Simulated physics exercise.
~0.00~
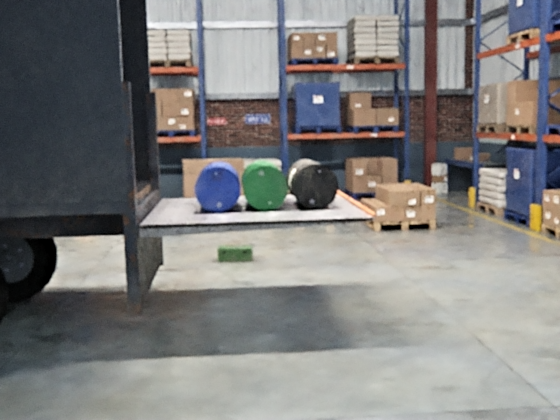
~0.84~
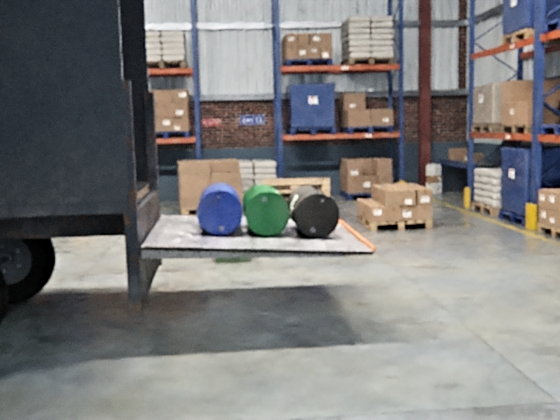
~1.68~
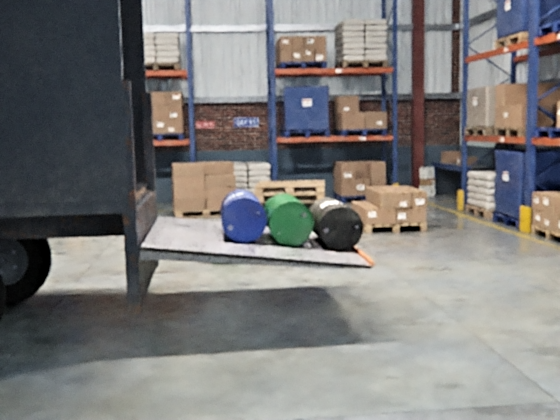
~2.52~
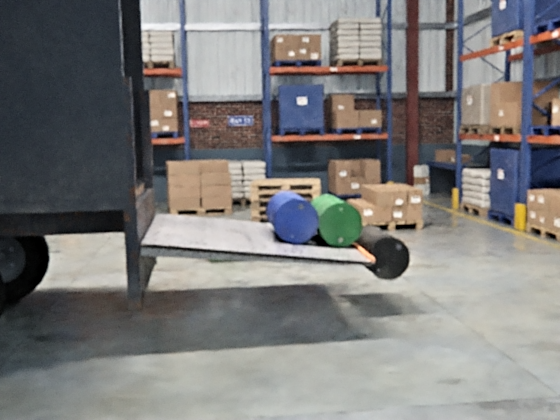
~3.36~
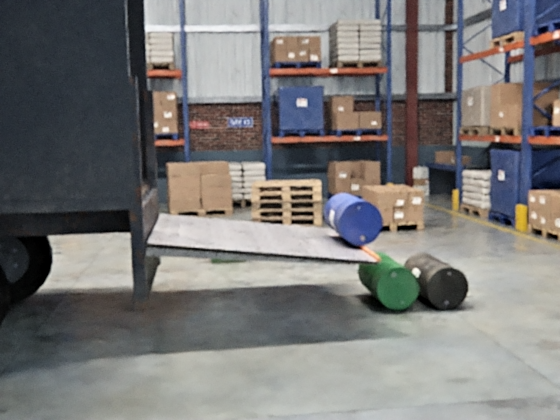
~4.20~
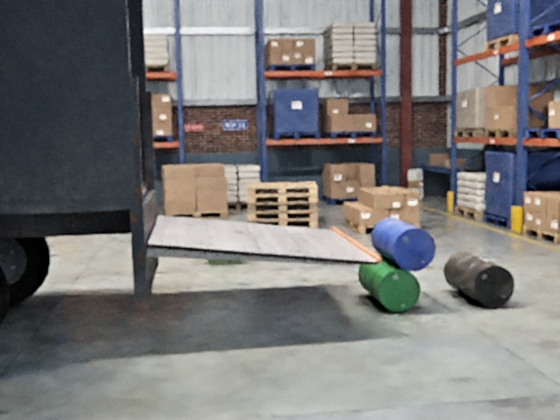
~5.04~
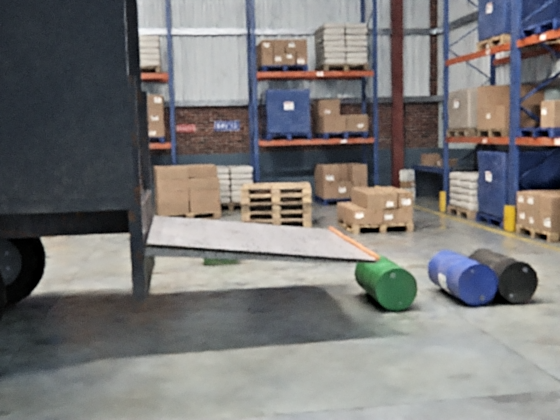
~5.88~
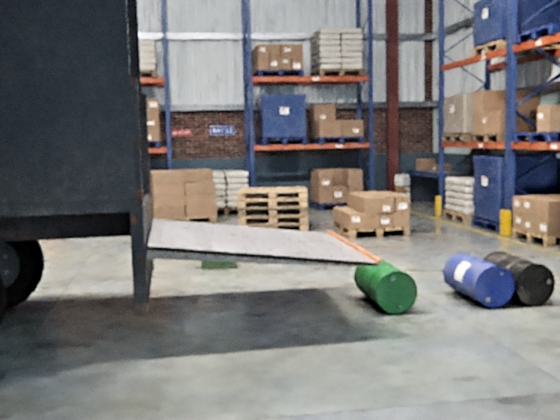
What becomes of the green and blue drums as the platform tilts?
Both roll over the edge of the platform and end up on the floor, with the green one near the lift's edge and the blue one farther right beside the black drum.
